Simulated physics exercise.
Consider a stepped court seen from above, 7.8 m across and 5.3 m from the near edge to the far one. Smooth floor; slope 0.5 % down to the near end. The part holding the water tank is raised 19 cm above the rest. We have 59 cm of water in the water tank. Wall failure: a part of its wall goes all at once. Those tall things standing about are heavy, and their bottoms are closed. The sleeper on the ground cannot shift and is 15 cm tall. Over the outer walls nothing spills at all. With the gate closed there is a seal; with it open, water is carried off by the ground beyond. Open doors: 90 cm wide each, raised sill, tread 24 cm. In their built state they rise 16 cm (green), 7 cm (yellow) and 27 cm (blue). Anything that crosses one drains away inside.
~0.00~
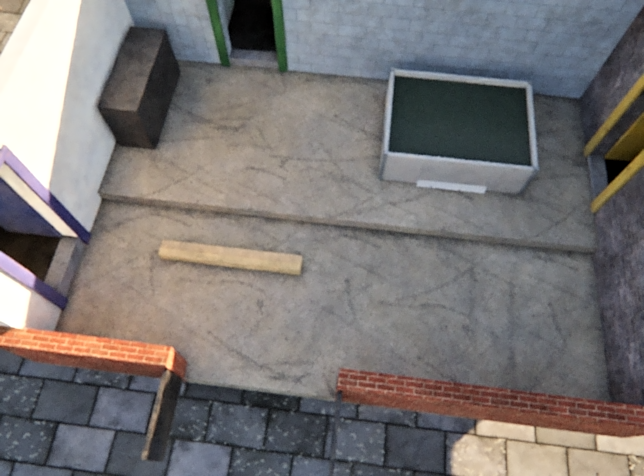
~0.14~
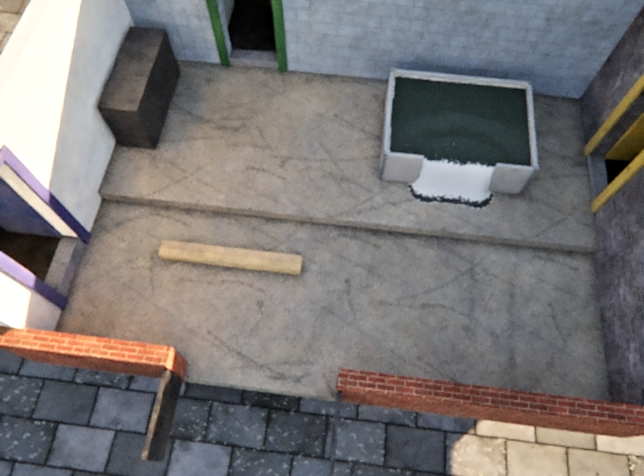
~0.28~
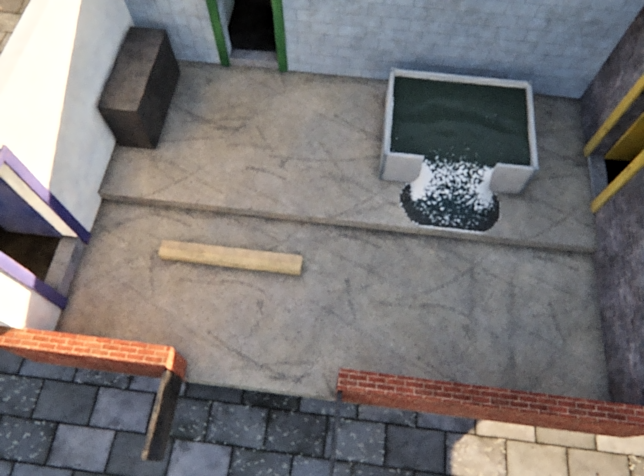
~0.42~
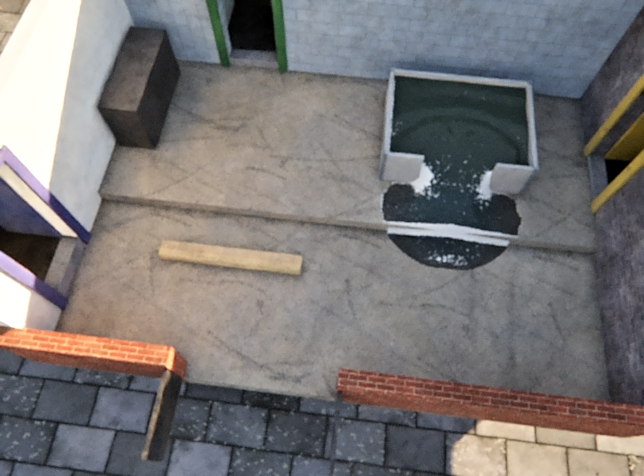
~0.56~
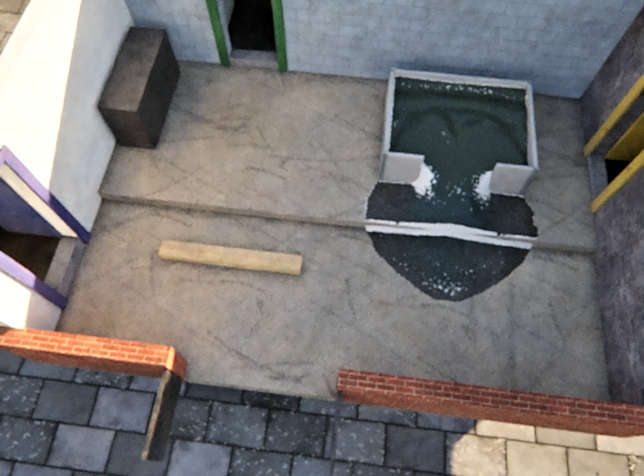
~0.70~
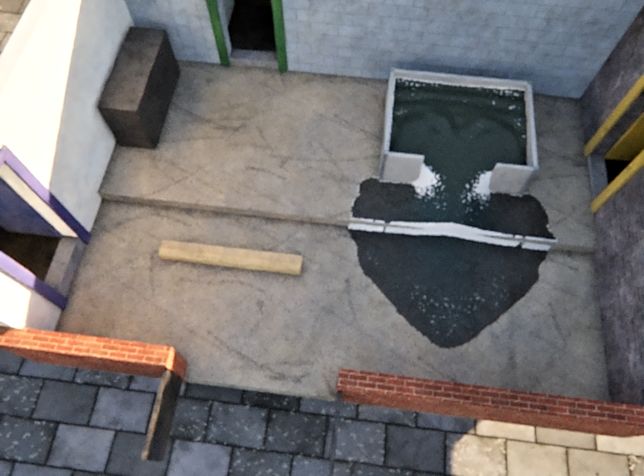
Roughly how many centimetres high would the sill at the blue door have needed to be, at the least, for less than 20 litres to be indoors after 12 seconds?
At least 8 cm or so.
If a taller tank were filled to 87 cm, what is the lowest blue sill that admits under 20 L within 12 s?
13.5 cm.
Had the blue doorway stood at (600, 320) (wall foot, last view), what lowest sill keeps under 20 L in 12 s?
About 10.5 cm.
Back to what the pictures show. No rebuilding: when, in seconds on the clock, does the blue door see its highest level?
Some 9.0 s, more or less.
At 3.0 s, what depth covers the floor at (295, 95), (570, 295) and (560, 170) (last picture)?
Taking the spots in order: About 0, 6 and 0 centimetres.
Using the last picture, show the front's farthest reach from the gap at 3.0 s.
Somewhere near the pixel (163, 357).
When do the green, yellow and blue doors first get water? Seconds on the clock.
Green not in the 12 s, yellow not within the 12 s, blue 4.5 s.
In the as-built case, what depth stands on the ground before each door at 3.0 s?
Before green it's 0 cm, before yellow 0 cm, before blue 0 cm.
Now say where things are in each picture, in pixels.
The first picture shows the water tank at (459, 120) is whole and still, 59 cm deep; the blue door at (42, 243) is dry.
In the second picture, the front is at (418, 196), 0.3 m from the gap at (453, 176); 0.3 m2 of floor is wet, 59 cm left at the back.
In the third picture, the front is at (429, 224), 0.8 m from the gap at (452, 177); 0.9 m2 of floor is wet, 59 cm left at the back.
In the fourth picture, water pours out at (452, 177) and has run 1.3 m, to (429, 261); about 8 cm deep outside, 57 cm at the back.
In the fifth picture, the front is at (432, 291), 1.8 m from the gap at (453, 177); 3.1 m2 of floor is wet, 51 cm left at the back.
In the sixth picture, the front is at (439, 340), 2.5 m from the gap at (453, 177); 4.6 m2 of floor is wet, 50 cm left at the back; 4.3 m in a straight line remain to the blue door at (42, 243).
After 1.4 s water covers 25 % of the floor, deepest (32 cm) near (452, 193); it has not reached the blue door.
After 3.0 s water covers 35 % of the floor, deepest (26 cm) near (541, 405); it has not reached the blue door.
After 12.0 s water covers 55 % of the floor, deepest (10 cm) near (92, 263); 10 cm at the blue door, 0 litres in over its 27 cm sill.
At the blue door as built, the water arrived by 4.6 s and peaked near 13 cm at 8.8 s.
With a sill of 7 cm, 37 litres would have come in within the 12 s; with 9.5 cm, 8 litres. So under 20 litres takes about 8 cm.
